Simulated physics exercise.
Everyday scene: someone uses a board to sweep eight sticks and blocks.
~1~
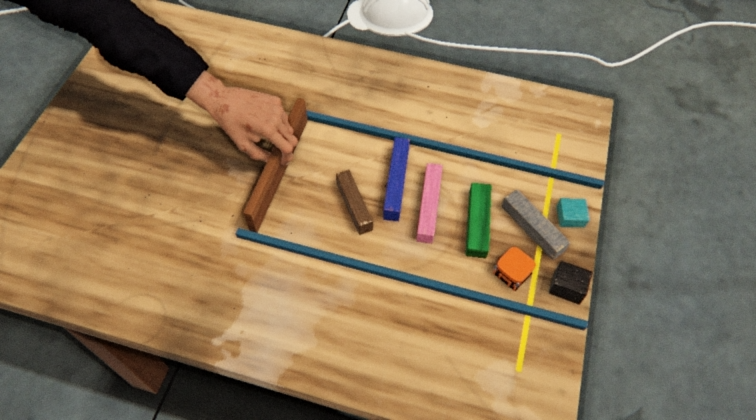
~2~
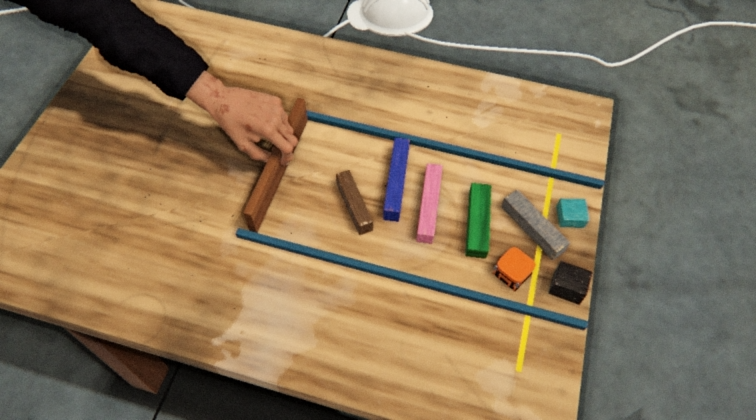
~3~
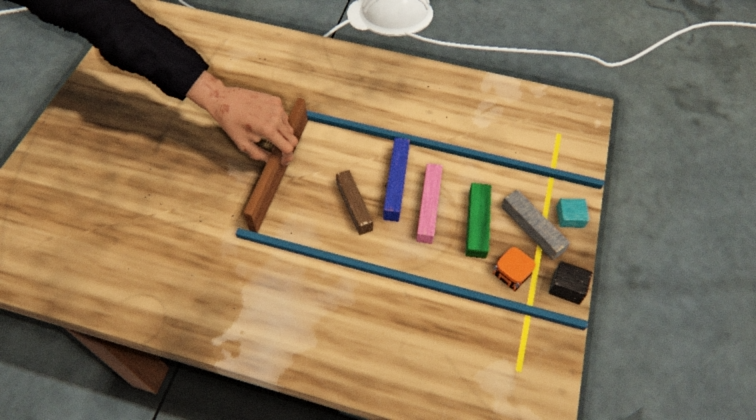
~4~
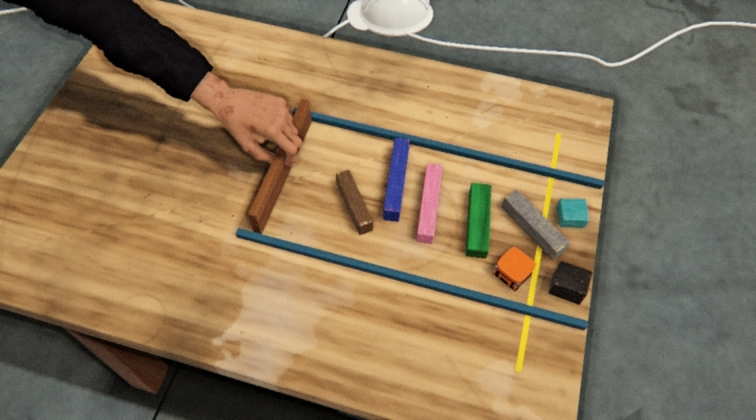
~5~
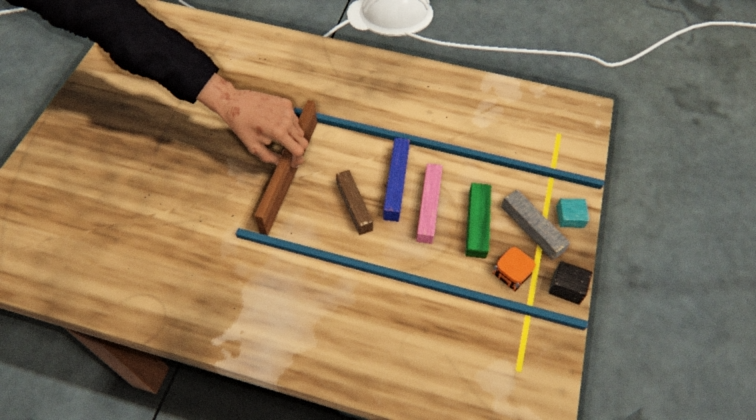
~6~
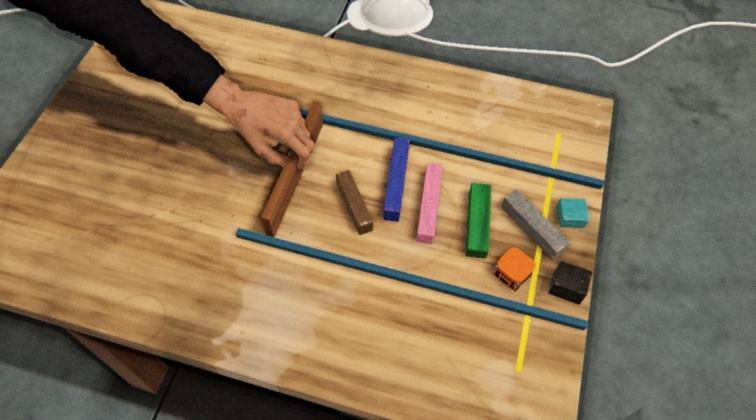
A hand slides a wooden board slightly right toward colored sticks and blocks, which stay still.
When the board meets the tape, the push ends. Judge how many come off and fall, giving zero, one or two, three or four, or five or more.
Turns out three or four get pushed past the edge and drop.
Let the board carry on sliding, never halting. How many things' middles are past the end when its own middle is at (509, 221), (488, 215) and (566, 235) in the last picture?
First 1, then 0, finally 5.
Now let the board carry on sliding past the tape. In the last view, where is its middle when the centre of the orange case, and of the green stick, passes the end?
The middle is at (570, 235) when it's the orange case, and at (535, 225) when it's the green stick.
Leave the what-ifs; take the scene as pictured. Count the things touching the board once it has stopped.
Total: 1.
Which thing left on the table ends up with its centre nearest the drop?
Pink bar.
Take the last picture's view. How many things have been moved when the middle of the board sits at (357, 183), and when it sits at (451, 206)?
Tally: 1; 6.
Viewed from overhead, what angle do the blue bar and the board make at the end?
It sits some 10° out of line.
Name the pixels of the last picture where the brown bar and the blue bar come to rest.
You'll find the brown bar at roughly (547, 254) and the blue bar at roughly (568, 219).
Early on, none off yet; black block at rest near (570, 283); turquoise block at rest near (573, 213); grey bar at rest near (535, 224).
Finally, the number that fall off is three or four; lost, green stick, grey bar, turquoise block and black block.
